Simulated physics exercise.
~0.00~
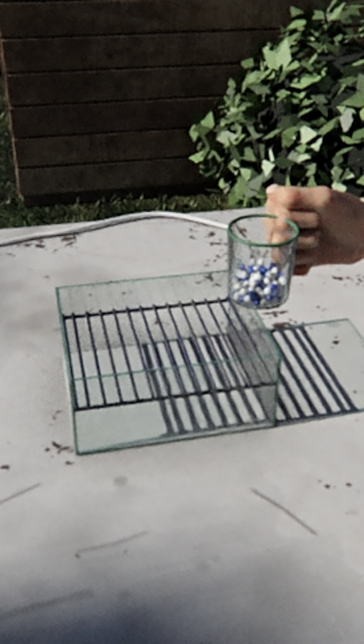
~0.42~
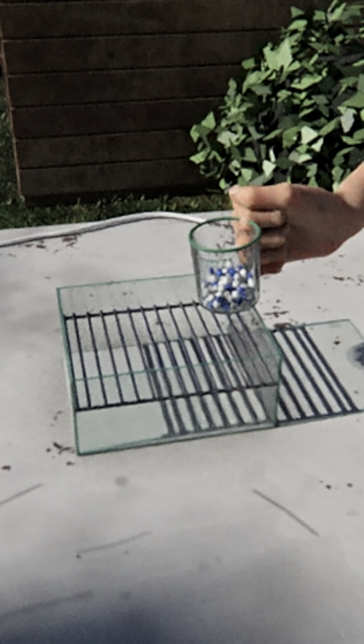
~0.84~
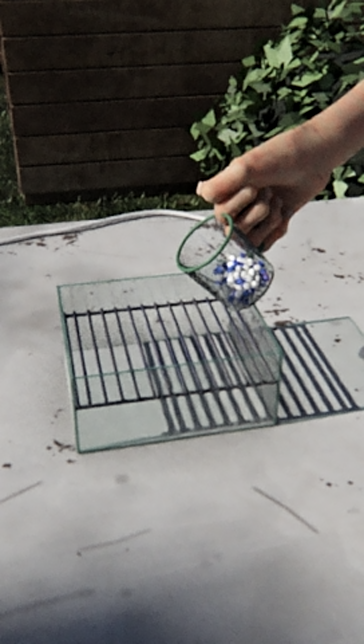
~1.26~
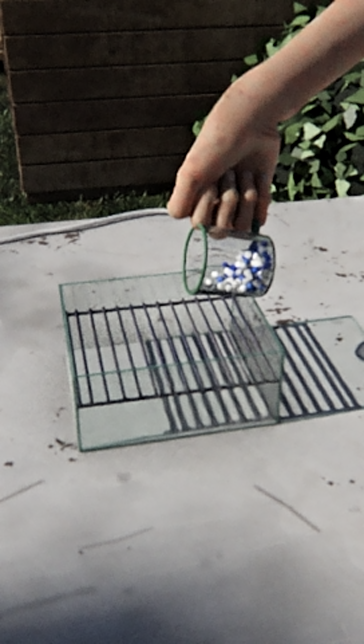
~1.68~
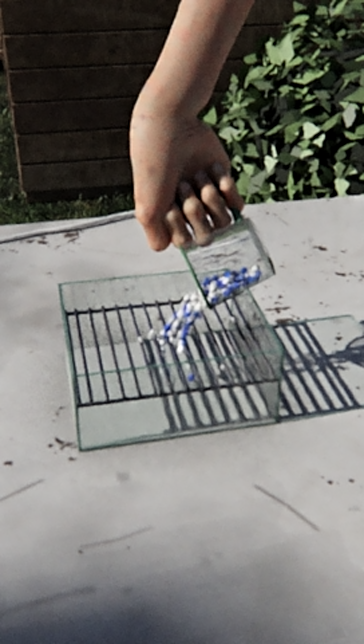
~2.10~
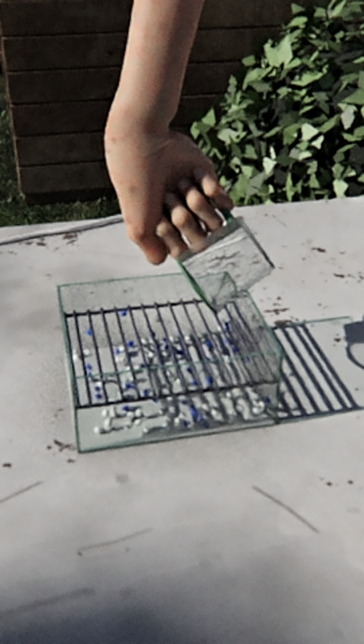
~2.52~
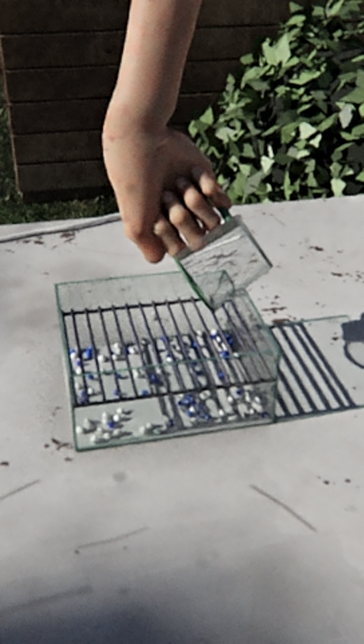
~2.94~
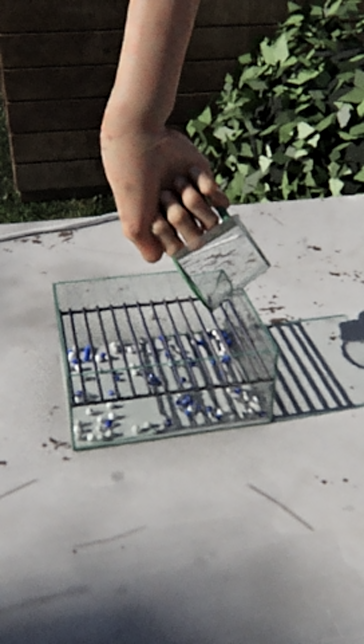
A hand tips a clear cup of white and blue bits, which fall through dark wires.
